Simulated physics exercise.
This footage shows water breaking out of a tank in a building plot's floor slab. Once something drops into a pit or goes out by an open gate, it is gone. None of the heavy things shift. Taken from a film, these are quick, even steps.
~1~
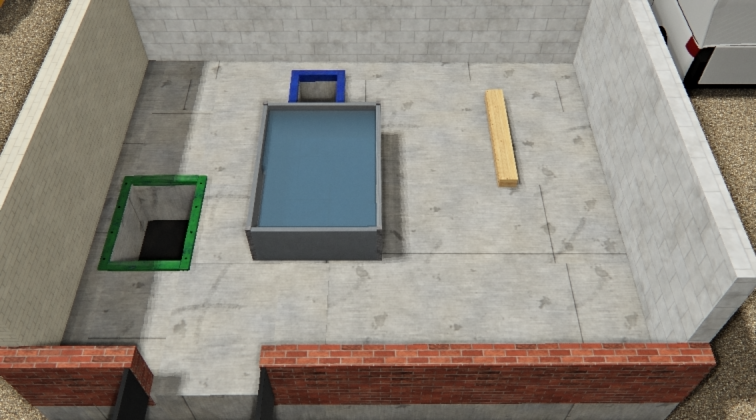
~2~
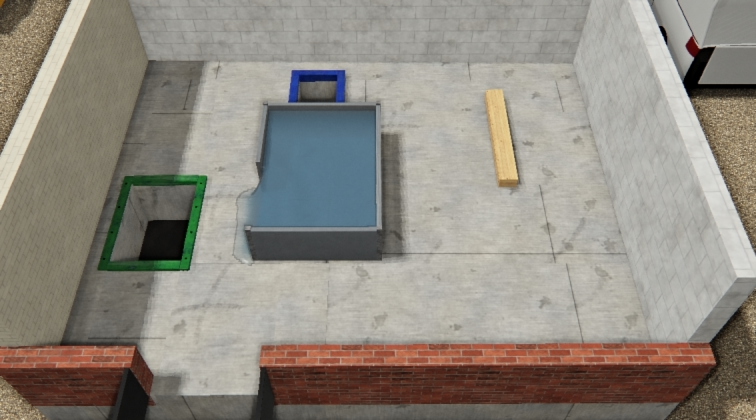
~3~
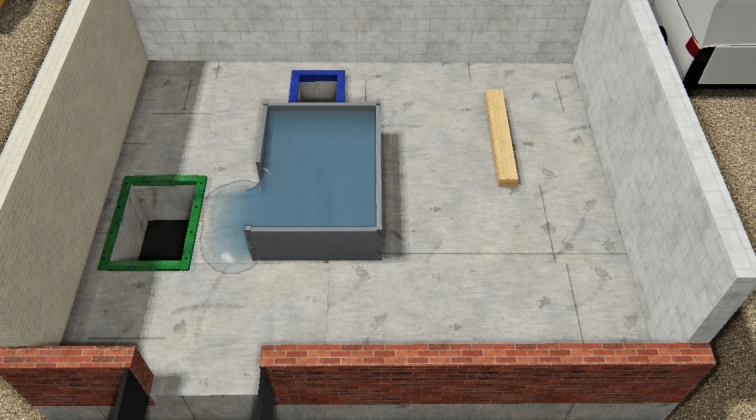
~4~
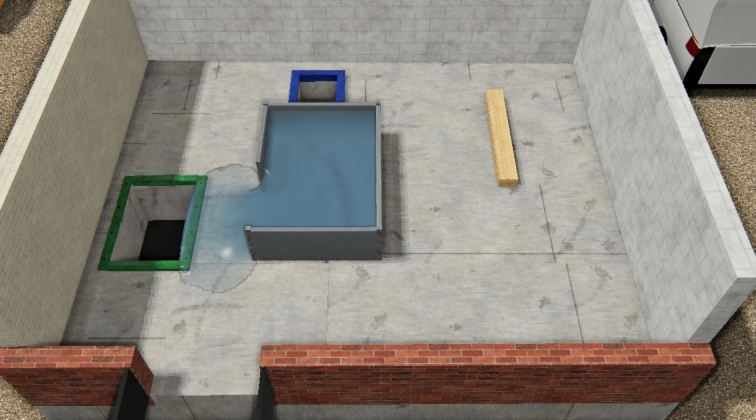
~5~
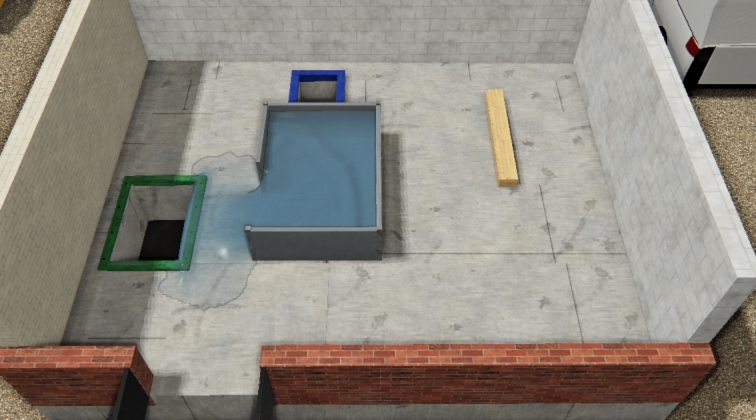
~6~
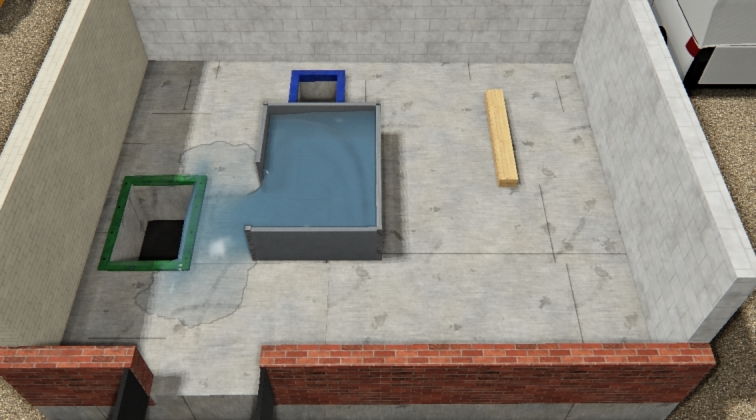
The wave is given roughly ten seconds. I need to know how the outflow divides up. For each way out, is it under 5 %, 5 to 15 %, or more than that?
Here is how it divides: The gate ends up with 5 to 15 %; the green pit ends up with more than 15 %; the blue pit ends up with under 5 %.
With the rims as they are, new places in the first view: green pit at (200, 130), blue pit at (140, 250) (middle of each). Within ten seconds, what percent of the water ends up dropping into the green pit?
Green: About 8 %.
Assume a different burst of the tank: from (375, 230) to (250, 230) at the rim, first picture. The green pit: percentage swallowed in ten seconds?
Near 2 per cent for green.
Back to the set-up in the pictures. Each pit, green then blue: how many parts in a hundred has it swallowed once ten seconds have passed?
Around 50 per cent, then around 0 per cent.
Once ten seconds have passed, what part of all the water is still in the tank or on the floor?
I'd say roughly 38 percent.
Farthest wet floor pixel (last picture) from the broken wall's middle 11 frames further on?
Approximate pixel: (143, 82).
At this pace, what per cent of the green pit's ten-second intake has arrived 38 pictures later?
It would be roughly 95 percent of the ten-second total.
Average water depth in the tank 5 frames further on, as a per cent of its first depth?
Close to 68 in a hundred.
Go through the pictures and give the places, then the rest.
The first frame shows still water in the tank at (319, 166).
In the second frame, water pours out at (260, 214) and has run to (246, 258).
In the third frame, water pours out at (261, 216) and has run to (220, 192).
In the fourth frame, the front is at (194, 278), out from the gap at (261, 217).
In the fifth frame, water pours out at (261, 217) and has run to (177, 291).
In the sixth frame, water pours out at (261, 216) and has run to (151, 299).
A moment on, water covers 15 % of the floor; the gate 0 %, the green pit 15 %, the blue pit 0 %.
Next, water covers 15 % of the floor; the gate 0 %, the green pit 26 %, the blue pit 0 %.
Then, water covers 20 % of the floor; the gate 1 %, the green pit 37 %, the blue pit 0 %.
Later, water covers 30 % of the floor; the gate 5 %, the green pit 47 %, the blue pit 0 %.
In the end, water covers 35 % of the floor; the gate 12 %, the green pit 50 %, the blue pit 0 %.
